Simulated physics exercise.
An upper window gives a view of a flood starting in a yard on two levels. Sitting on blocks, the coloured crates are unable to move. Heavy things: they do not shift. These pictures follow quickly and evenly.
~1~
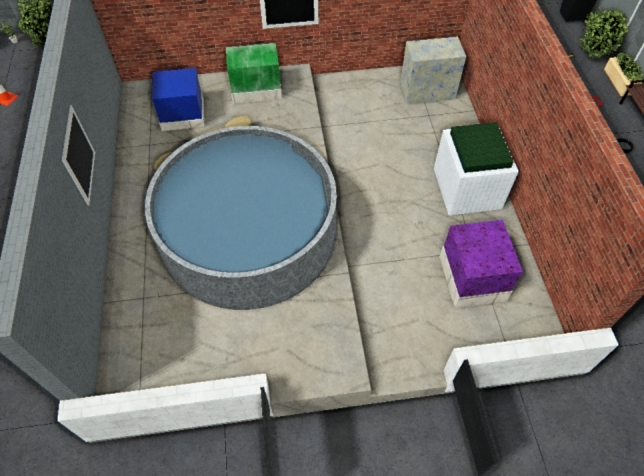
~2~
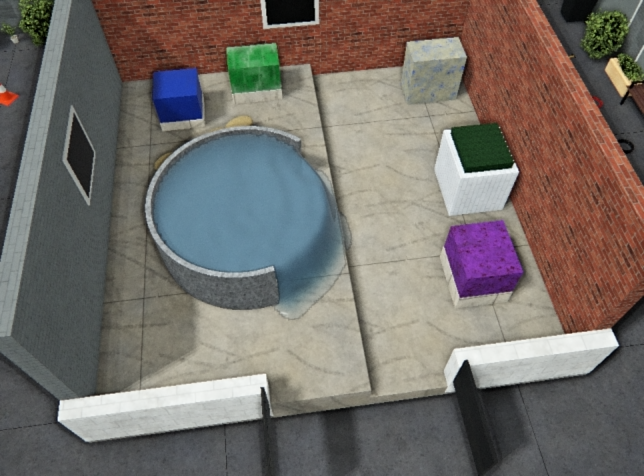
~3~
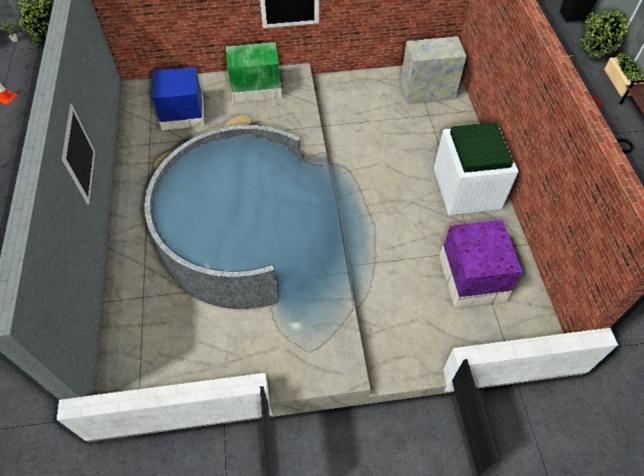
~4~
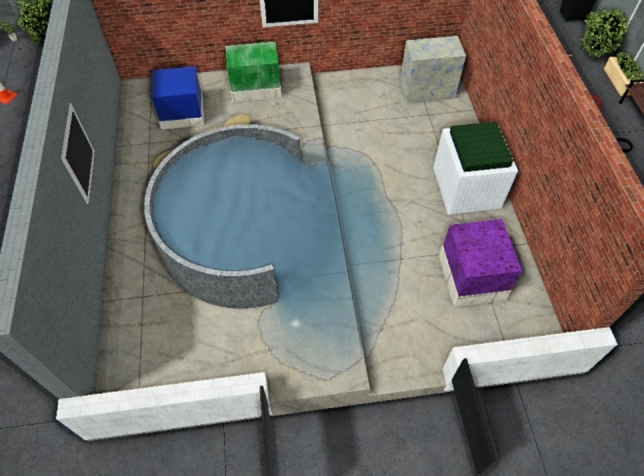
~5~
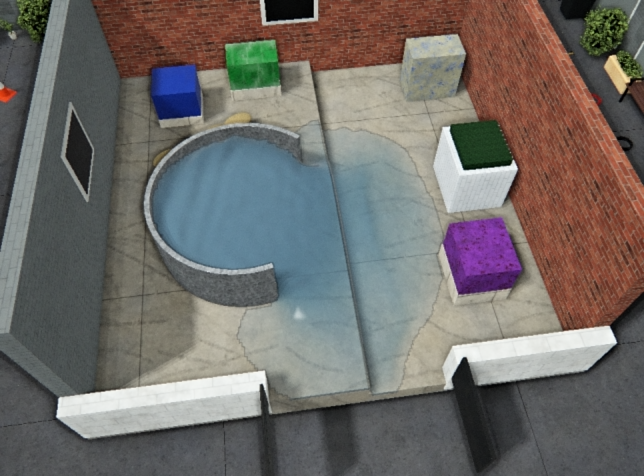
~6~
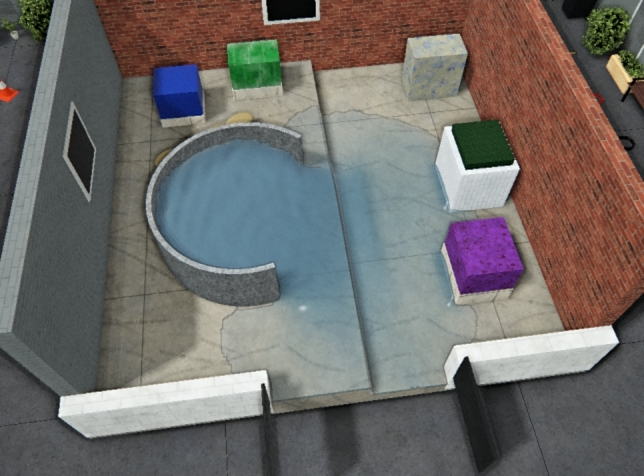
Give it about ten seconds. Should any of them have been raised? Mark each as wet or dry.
Purple crate: Wet; green crate: Dry; blue crate: Dry.
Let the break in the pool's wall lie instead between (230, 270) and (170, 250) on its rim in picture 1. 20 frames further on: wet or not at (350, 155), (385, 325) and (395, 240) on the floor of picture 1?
Place one: Spared by the leak. Place two: Reached by the flood. Place three: Reached by the flood.
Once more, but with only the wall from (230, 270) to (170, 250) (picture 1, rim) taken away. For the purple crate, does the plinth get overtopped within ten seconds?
Looking at the purple, it is left alone.
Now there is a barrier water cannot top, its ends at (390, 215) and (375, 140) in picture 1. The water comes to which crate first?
It's the purple-painted one.
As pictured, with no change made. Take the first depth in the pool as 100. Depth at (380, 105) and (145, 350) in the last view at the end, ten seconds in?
I reckon it's around 18 and then 0 in a hundred.
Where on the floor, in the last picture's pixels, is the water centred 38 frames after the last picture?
(391, 194).
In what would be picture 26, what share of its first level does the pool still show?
About 16 per cent.
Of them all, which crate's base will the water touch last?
Last is the crate marked blue.
A moment on, water covers 50 % of the floor; the purple crate water round its plinth, the green crate water round its plinth, the blue crate not reached.
Next, water covers 50 % of the floor; the purple crate water round its plinth, the green crate water round its plinth, the blue crate not reached.
Then, water covers 55 % of the floor; the purple crate water round its plinth, the green crate water round its plinth, the blue crate not reached.
Later, water covers 55 % of the floor; the purple crate water round its plinth, the green crate water round its plinth, the blue crate not reached.
In the end, water covers 55 % of the floor; the purple crate was topped, the green crate stayed above the water, the blue crate stayed above the water.
